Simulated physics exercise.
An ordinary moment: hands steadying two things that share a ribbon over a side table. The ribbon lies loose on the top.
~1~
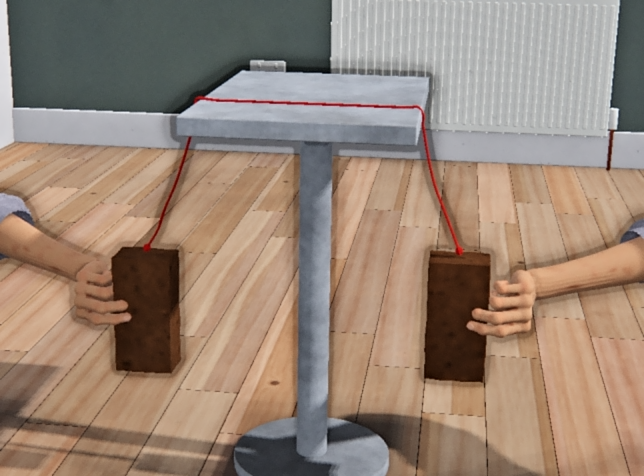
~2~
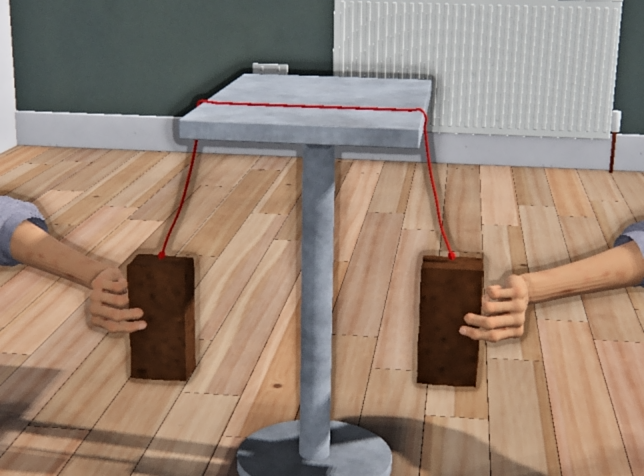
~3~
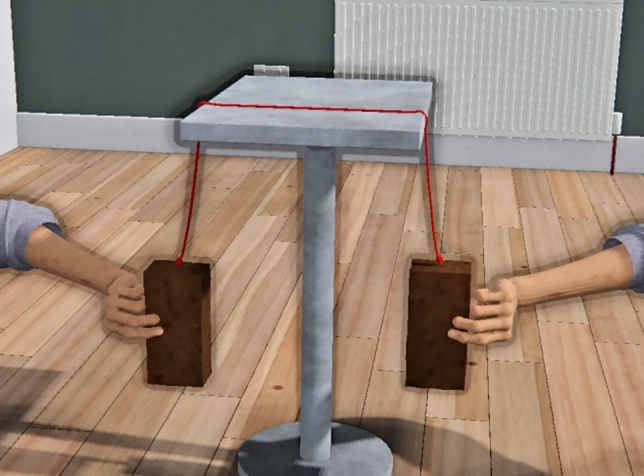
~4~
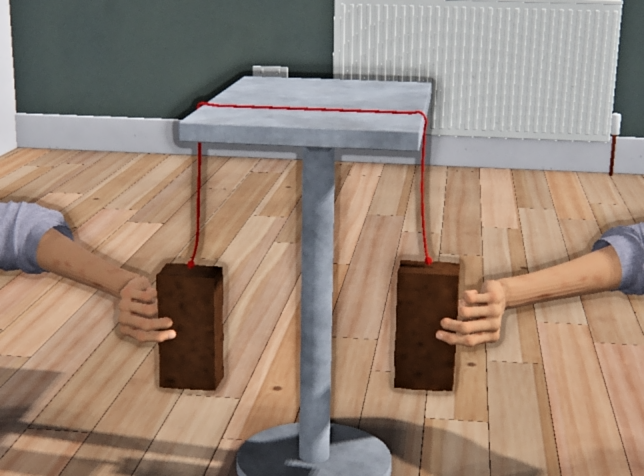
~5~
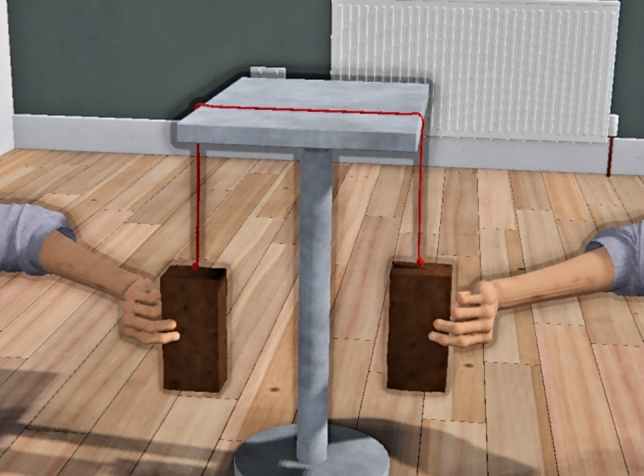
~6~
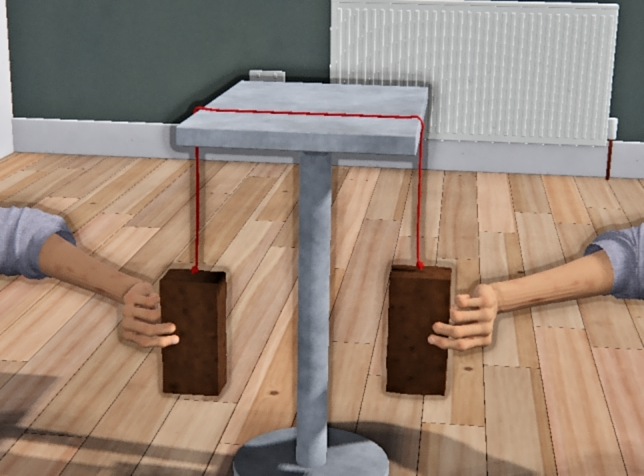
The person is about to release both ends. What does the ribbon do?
In the end the ribbon stays as it is.
Then, 0.50 s later than the last view, left brick where it was near (203, 335); right brick where it was near (409, 330).
Then, 1.32 s later than the last view, left brick where it was near (194, 334); right brick where it was near (418, 331).
Finally, left brick where it was near (206, 335); right brick where it was near (408, 330). The ribbon hangs still.
